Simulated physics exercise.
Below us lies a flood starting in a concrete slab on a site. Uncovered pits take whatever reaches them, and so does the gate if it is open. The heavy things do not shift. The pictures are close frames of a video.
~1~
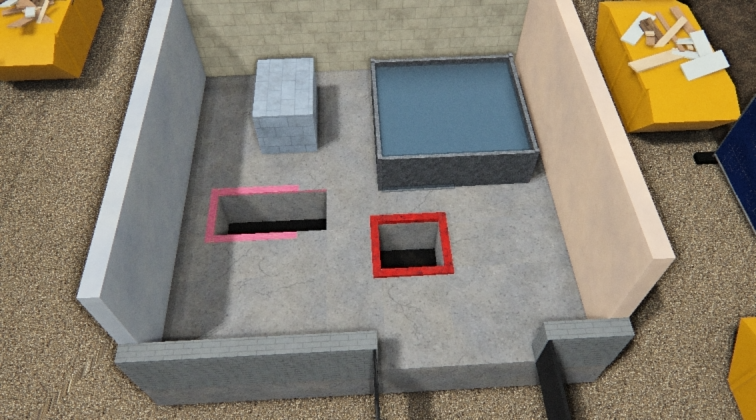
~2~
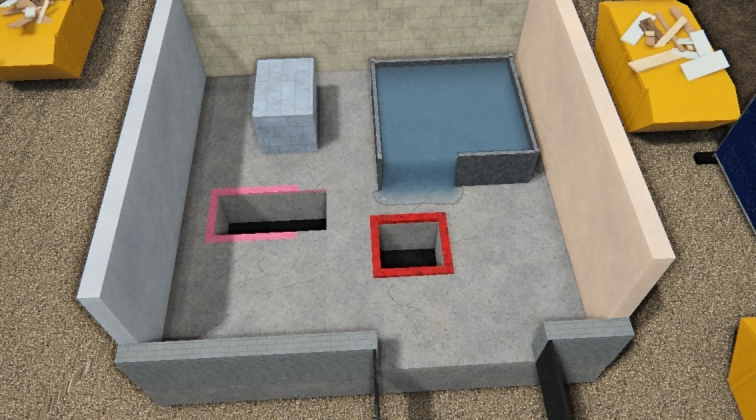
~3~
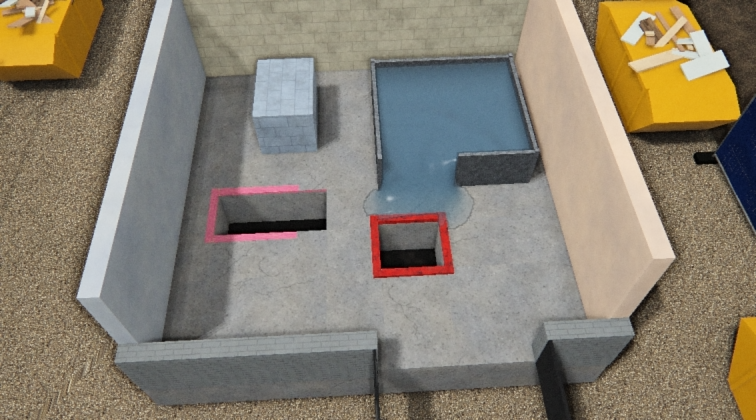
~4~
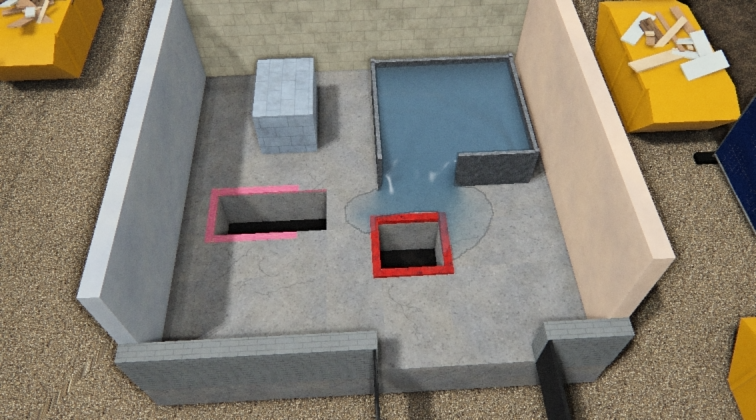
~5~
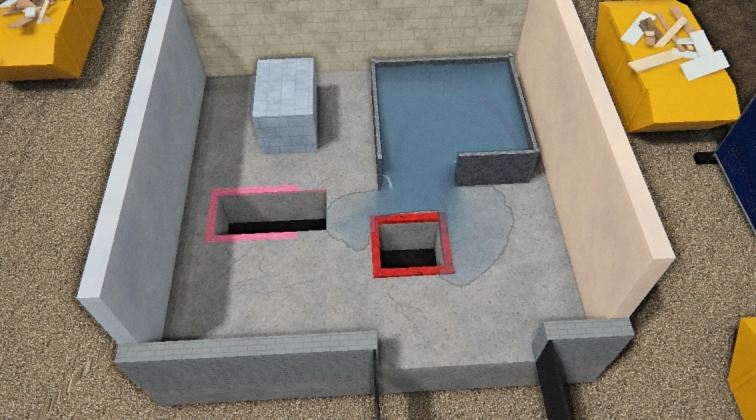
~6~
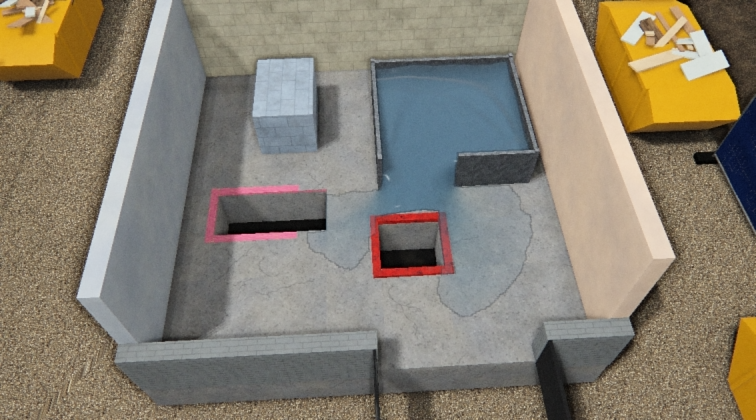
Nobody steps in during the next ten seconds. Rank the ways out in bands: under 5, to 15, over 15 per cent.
One by one: The gate takes between 5 and 15 %; the pink pit takes between 5 and 15 %; the red pit takes above 15 %.
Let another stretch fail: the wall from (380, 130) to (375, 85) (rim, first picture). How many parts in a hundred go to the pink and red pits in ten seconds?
In per cent: Pink 45, red 0.
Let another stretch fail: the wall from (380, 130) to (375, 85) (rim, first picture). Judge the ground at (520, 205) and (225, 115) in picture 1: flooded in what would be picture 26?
One after the other: No water, under water.
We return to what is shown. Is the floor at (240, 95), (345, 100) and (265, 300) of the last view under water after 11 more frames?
In that order: Clear, not flooded, wet.
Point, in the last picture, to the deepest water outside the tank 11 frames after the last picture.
I would point to (398, 192).
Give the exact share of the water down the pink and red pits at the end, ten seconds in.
In turn 8 and 50 per cent.
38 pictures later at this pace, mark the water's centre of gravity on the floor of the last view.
At about (421, 178).
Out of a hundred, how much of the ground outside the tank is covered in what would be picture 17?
About 35 per cent.
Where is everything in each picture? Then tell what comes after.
The first frame shows still water in the open tank at (449, 107).
In the second frame, water pours out at (418, 175) and has run to (458, 195).
In the third frame, the front is at (455, 223), out from the gap at (418, 177).
In the fourth frame, the front is at (456, 253), out from the gap at (418, 178).
In the fifth frame, water pours out at (418, 178) and has run to (460, 281).
In the sixth frame, water pours out at (418, 178) and has run to (465, 311).
A moment on, water covers 25 % of the floor; the gate 1 %, the pink pit 1 %, the red pit 14 %.
Next, water covers 35 % of the floor; the gate 2 %, the pink pit 1 %, the red pit 25 %.
Then, water covers 40 % of the floor; the gate 4 %, the pink pit 2 %, the red pit 34 %.
Later, water covers 50 % of the floor; the gate 7 %, the pink pit 5 %, the red pit 44 %.
In the end, water covers 65 % of the floor; the gate 10 %, the pink pit 9 %, the red pit 50 %.
